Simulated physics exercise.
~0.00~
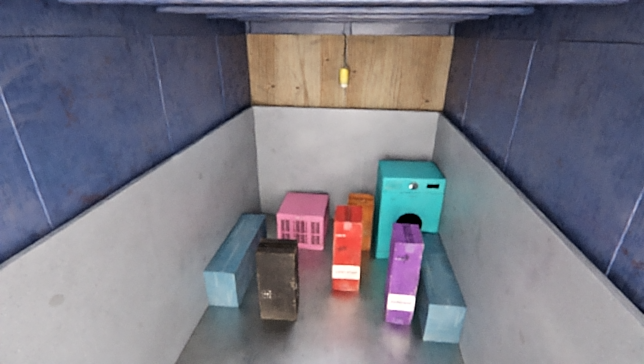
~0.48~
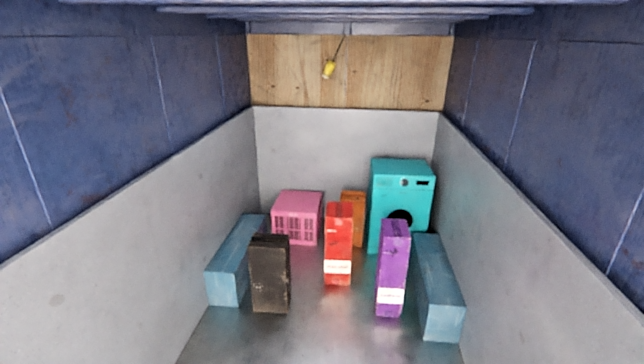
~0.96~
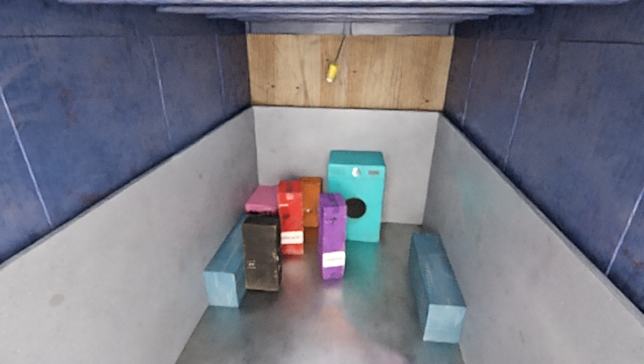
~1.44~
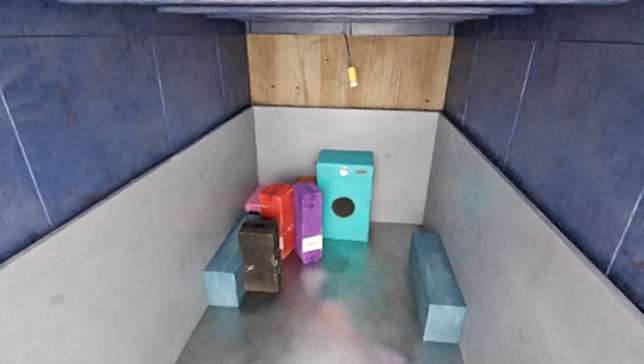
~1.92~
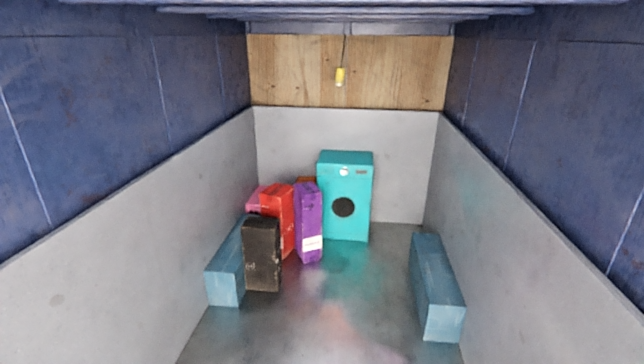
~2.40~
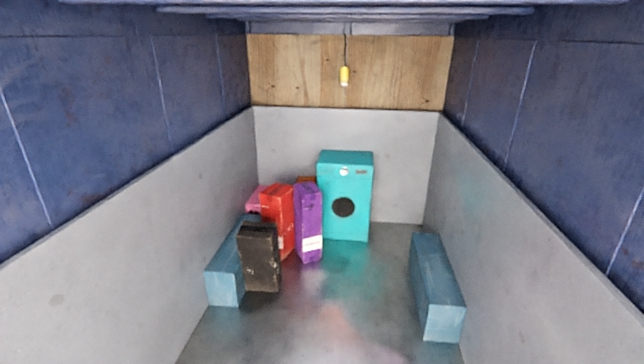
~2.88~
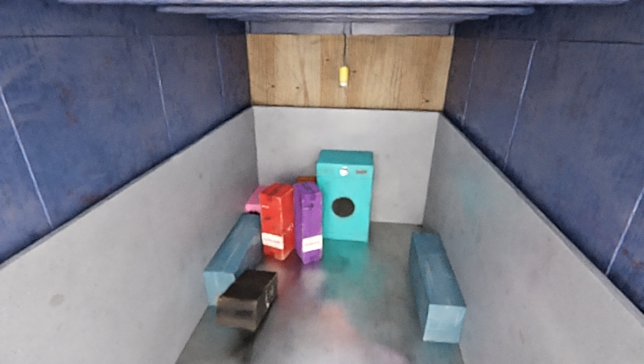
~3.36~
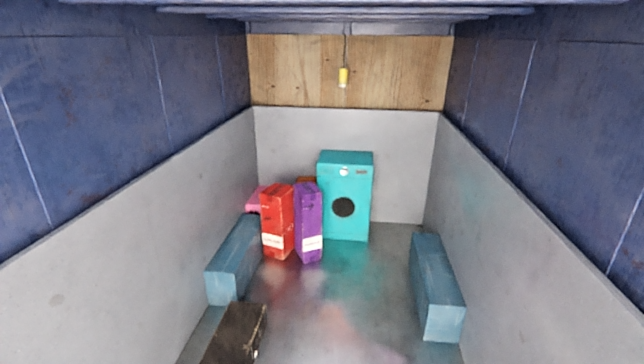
Boxes and a turquoise appliance slide left, then the black box topples and slides nearer.
